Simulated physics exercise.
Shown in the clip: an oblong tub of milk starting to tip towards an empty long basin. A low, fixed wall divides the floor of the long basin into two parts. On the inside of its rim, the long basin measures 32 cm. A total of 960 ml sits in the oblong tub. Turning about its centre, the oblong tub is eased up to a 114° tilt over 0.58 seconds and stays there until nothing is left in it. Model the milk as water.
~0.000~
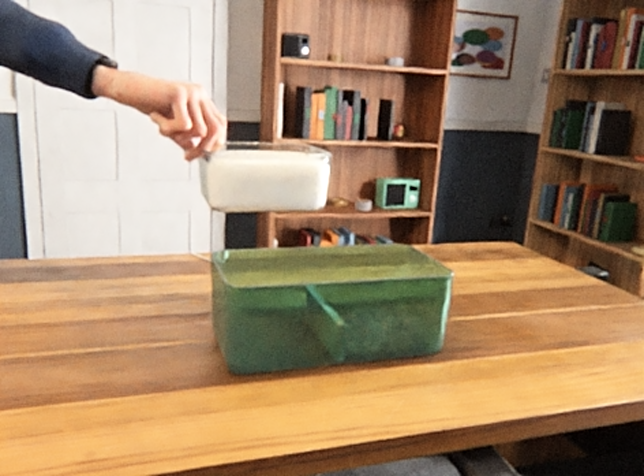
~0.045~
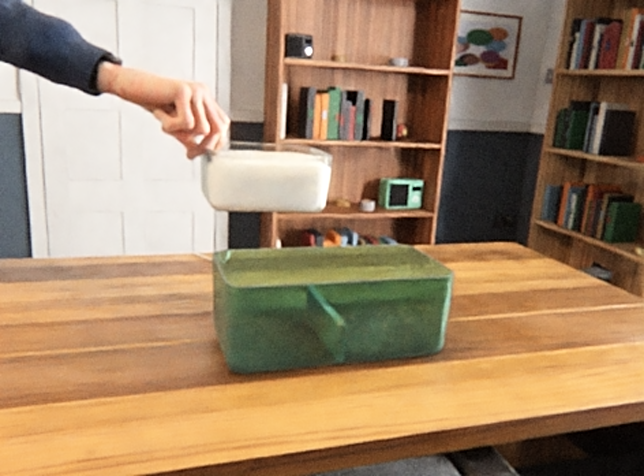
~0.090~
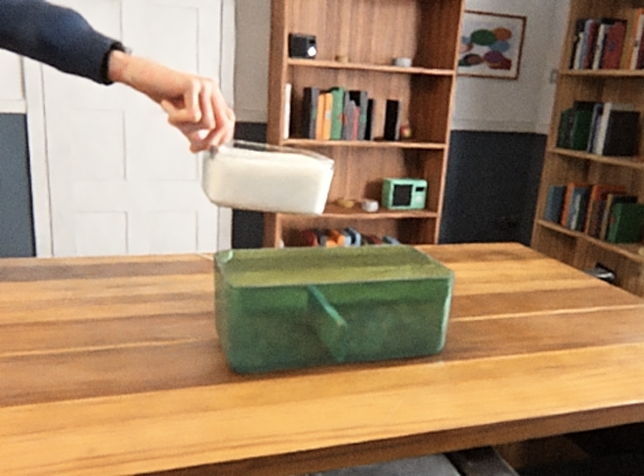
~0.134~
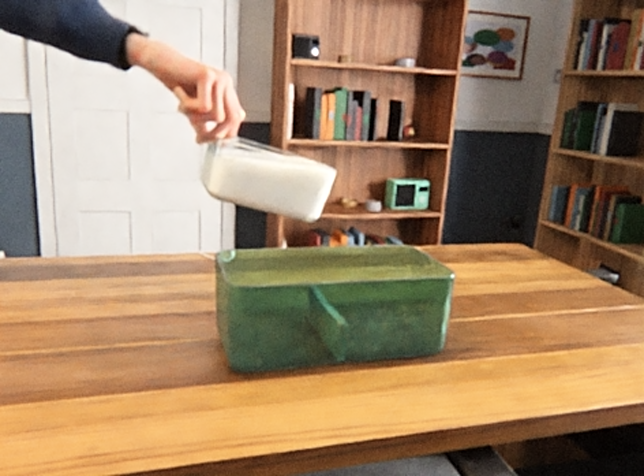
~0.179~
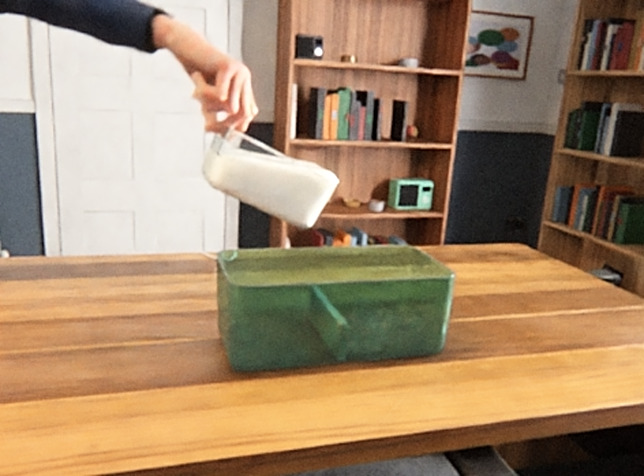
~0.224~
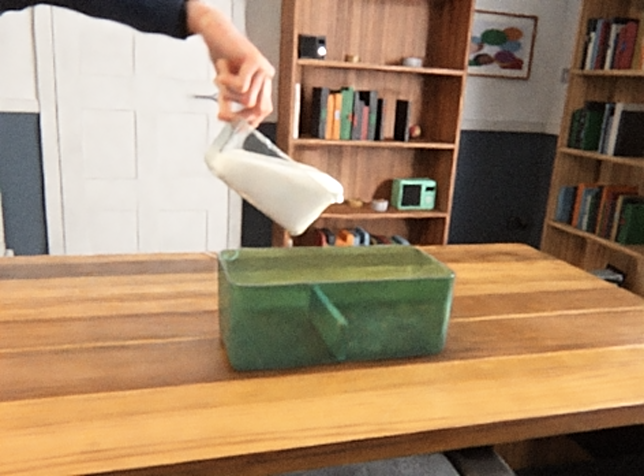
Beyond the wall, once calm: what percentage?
63 out of 100.
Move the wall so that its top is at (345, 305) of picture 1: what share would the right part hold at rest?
Then it comes to around 35 per cent.
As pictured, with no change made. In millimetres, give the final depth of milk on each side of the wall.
Once settled, the left stands around 14 mm and the right around 26 mm.
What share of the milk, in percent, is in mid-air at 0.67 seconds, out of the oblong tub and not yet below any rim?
Roughly 14 %.
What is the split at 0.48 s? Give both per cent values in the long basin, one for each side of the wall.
Roughly 7 sits left and 56 sits right.
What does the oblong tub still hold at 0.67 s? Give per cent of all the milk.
1 per cent or thereabouts.
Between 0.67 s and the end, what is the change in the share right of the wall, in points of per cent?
The share ends bigger than before, by about 3 %.
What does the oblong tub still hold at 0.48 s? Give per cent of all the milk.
Some 10 per cent.
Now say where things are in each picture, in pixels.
In the first frame, it leans 0°; its right rim is at (320, 151); the milk meets the walls at (204, 155) and (316, 158); the long basin's rim runs from (219, 269) to (431, 260); the wall's top is at (325, 306).
In the second frame, it leans 2°; its right rim is at (321, 154); the milk meets the walls at (205, 155) and (317, 159).
In the third frame, it leans 7°; its right rim is at (323, 159); the milk meets the walls at (208, 153) and (320, 162).
In the fourth frame, it leans 14°; its right rim is at (325, 168); the milk meets the walls at (211, 152) and (323, 165).
In the fifth frame, it leans 25°; its right rim is at (326, 179); the milk meets the walls at (213, 153) and (325, 173); 3 per cent is over the edge.
In the sixth frame, it leans 37°; its right rim is at (324, 192); the milk meets the walls at (215, 151) and (312, 176); 9 per cent is over the edge.
By 0.48 s the tilt is 106° and 9 per cent is still to pour, 7 is left of the wall and 55 right of it.
By 0.67 s the tilt is 114° and 1 per cent is still to pour, 23 is left of the wall and 59 right of it.
By 0.87 s the tilt is 114° and 0 per cent is still to pour, 28 is left of the wall and 66 right of it.
By 1.08 s the tilt is 114° and 0 per cent is still to pour, 32 is left of the wall and 63 right of it.
At rest 32 per cent lies left of the wall, 63 right of it and 5 outside.
